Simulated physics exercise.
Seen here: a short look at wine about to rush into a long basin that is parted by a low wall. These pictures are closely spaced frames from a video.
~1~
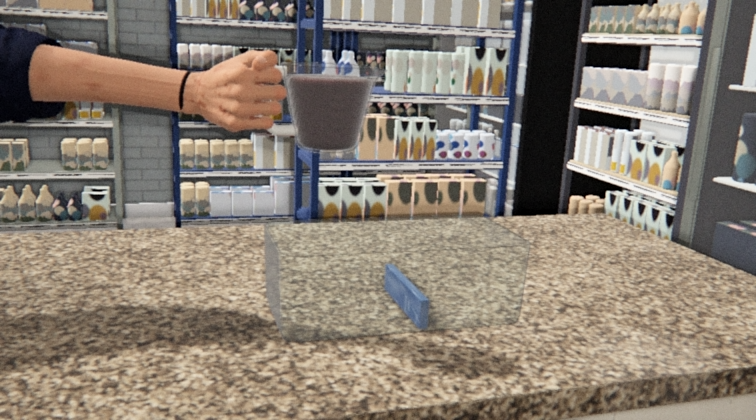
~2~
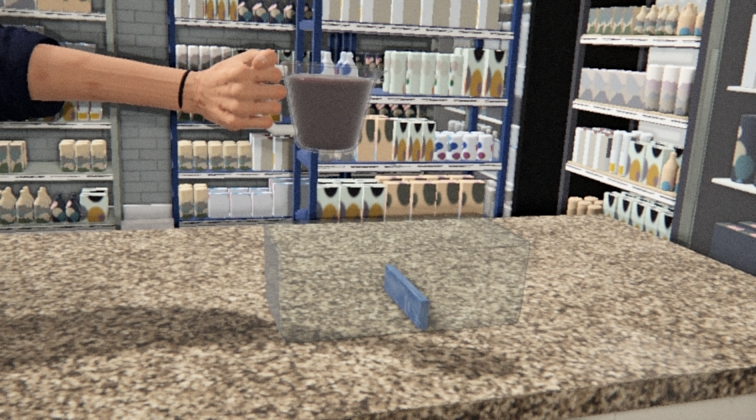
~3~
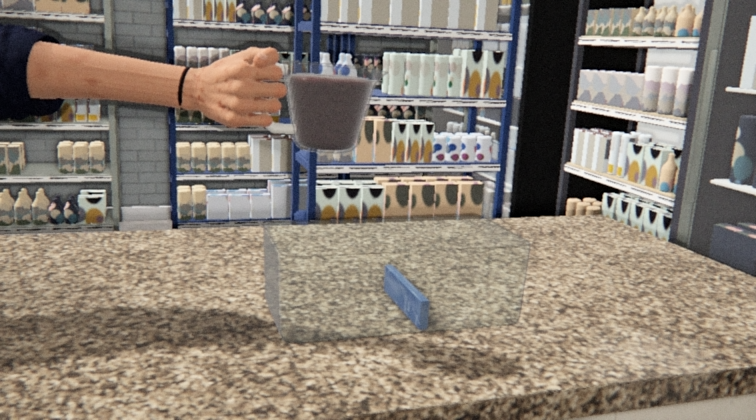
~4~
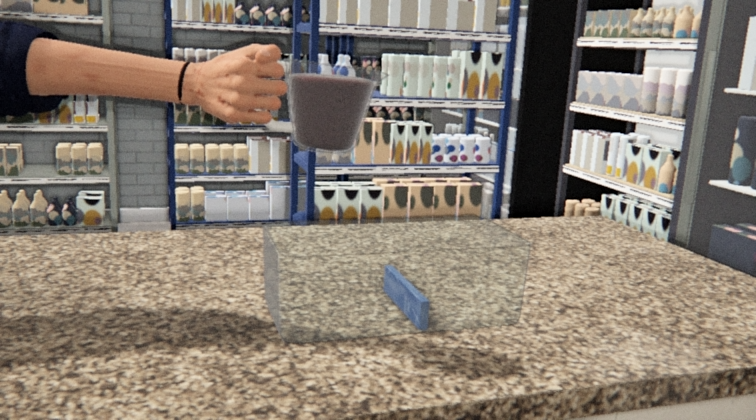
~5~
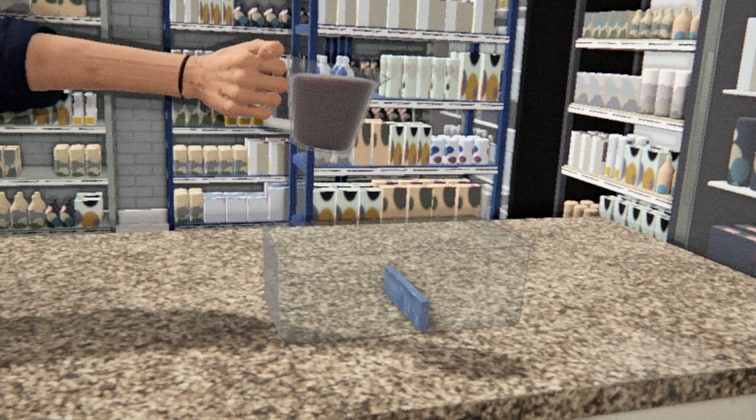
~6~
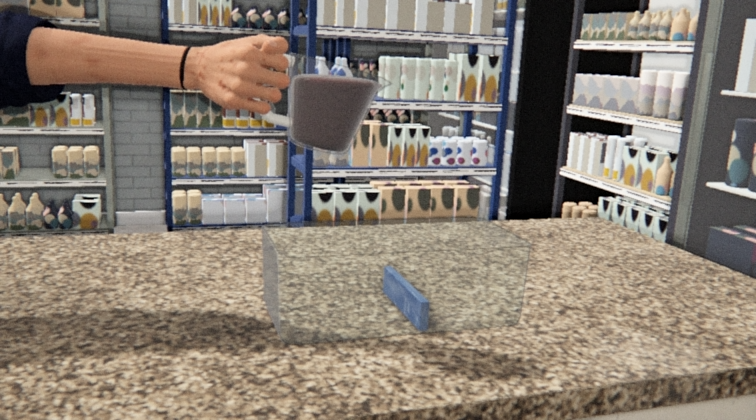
At the start, a hand at the left holds a clear cup of dark wine almost upright above a long, see-through basin with a low blue wall inside, on a speckled counter. The hand then slowly tilts the cup slightly to the right, and its right edge dips a little.
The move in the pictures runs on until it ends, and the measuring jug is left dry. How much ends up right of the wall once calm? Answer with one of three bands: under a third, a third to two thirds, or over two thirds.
Over two thirds.
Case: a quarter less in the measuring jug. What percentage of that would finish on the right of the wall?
I'd reckon close to 75 %.
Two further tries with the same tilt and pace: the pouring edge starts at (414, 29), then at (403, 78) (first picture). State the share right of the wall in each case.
Start one gives close to 90 percent, start two close to 95 percent.
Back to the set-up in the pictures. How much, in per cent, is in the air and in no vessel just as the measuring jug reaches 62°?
25 %.
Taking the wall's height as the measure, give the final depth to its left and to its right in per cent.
Left near 10; right near 50.
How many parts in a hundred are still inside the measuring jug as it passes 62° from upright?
Amount still in: Approx. 70 %.
A moment on, the measuring jug is tipped part way and 69 per cent is still to pour, 0 is left of the wall and 8 right of it.
Next, the measuring jug is tipped on its side and 18 per cent is still to pour, 3 is left of the wall and 59 right of it.
Then the measuring jug is tipped on its side and 1 per cent is still to pour, 14 is left of the wall and 82 right of it.
Later the measuring jug is tipped on its side and 0 per cent is still to pour, 16 is left of the wall and 82 right of it.
In the end 16 per cent lies left of the wall, 82 right of it and 2 outside.
